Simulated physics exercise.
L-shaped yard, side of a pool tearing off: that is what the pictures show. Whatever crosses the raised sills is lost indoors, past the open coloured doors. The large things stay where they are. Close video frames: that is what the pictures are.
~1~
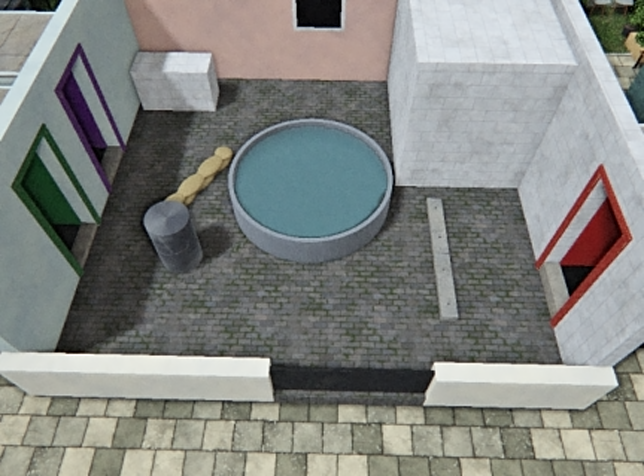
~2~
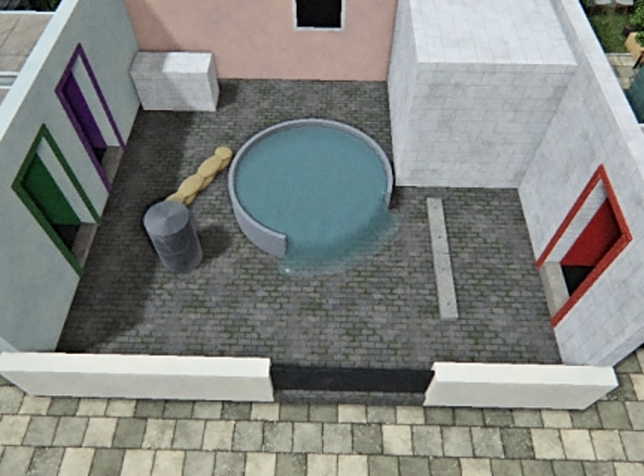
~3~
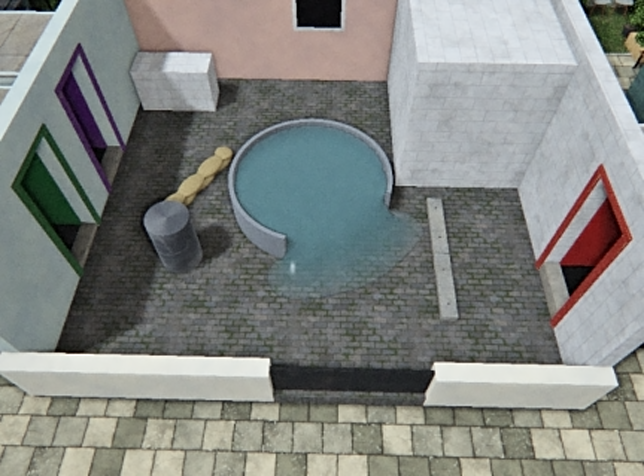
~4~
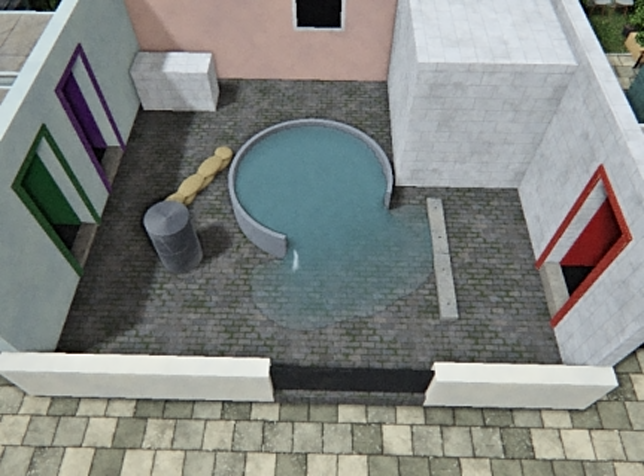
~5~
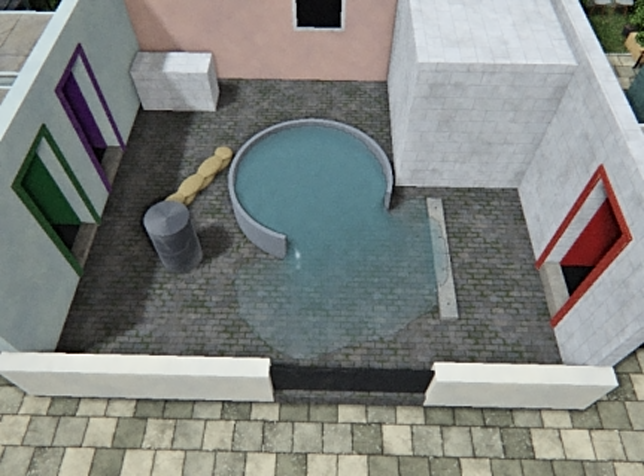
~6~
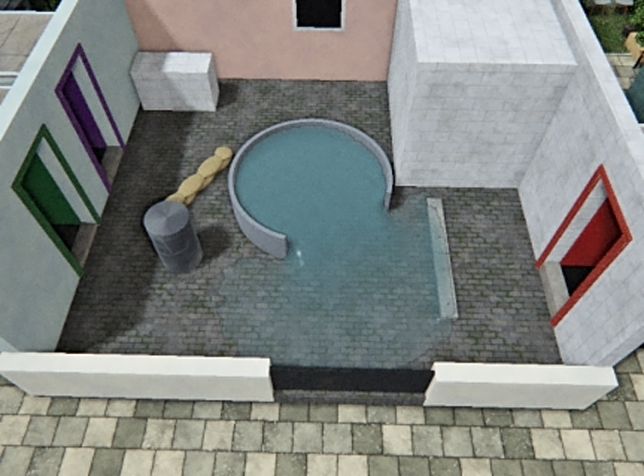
To begin with, a round pool brimming with blue-green water stands whole and still in a walled, paved yard. Then a section of its front right side is gone, and water pours through the gap, fanning across the dark paving toward the low front wall and spreading alongside a pale strip.
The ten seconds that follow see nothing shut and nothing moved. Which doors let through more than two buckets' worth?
Outcome: The red door gets two buckets or fewer, the purple door gets two buckets or fewer, the green door gets two buckets or fewer.
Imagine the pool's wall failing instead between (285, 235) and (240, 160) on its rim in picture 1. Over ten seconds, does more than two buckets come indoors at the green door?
Result for the green door: It ends up above.
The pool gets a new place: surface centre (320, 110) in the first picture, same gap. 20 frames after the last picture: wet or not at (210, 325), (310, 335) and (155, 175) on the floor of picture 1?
Result: Inundated; inundated; spared.
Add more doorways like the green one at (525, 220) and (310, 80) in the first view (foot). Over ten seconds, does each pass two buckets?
First tops the limit, then falls short.
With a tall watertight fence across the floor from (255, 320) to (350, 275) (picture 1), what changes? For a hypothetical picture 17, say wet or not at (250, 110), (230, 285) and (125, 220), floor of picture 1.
Taking the points in order - unwetted, wetted, unwetted.
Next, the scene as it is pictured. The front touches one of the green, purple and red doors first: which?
I pick the red-painted one.
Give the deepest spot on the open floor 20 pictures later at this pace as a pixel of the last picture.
It should be roughly at (549, 385).
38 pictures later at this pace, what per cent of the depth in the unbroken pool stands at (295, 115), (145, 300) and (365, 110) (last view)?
About 0 per cent, then 12 per cent, then 4 per cent.
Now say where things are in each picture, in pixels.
In the first frame, the round tank at (311, 178) is whole and still.
In the second frame, the front is at (283, 268), out from the gap at (349, 245).
In the third frame, water pours out at (349, 246) and has run to (274, 281).
In the fourth frame, the front is at (268, 308), out from the gap at (349, 247).
In the fifth frame, water pours out at (349, 247) and has run to (258, 326).
In the sixth frame, water pours out at (349, 247) and has run to a hidden place.
A moment on, water covers 30 % of the floor; the red door not reached, the purple door not reached, the green door not reached.
Next, water covers 35 % of the floor; the red door wet at the sill, nothing in, the purple door not reached, the green door not reached.
Then, water covers 50 % of the floor; the red door wet at the sill, nothing in, the purple door not reached, the green door not reached.
Later, water covers 70 % of the floor; the red door wet at the sill, nothing in, the purple door wet at the sill, nothing in, the green door wet at the sill, nothing in.
In the end, water covers 90 % of the floor; the red door wet at the sill, nothing in, the purple door wet at the sill, nothing in, the green door wet at the sill, nothing in.
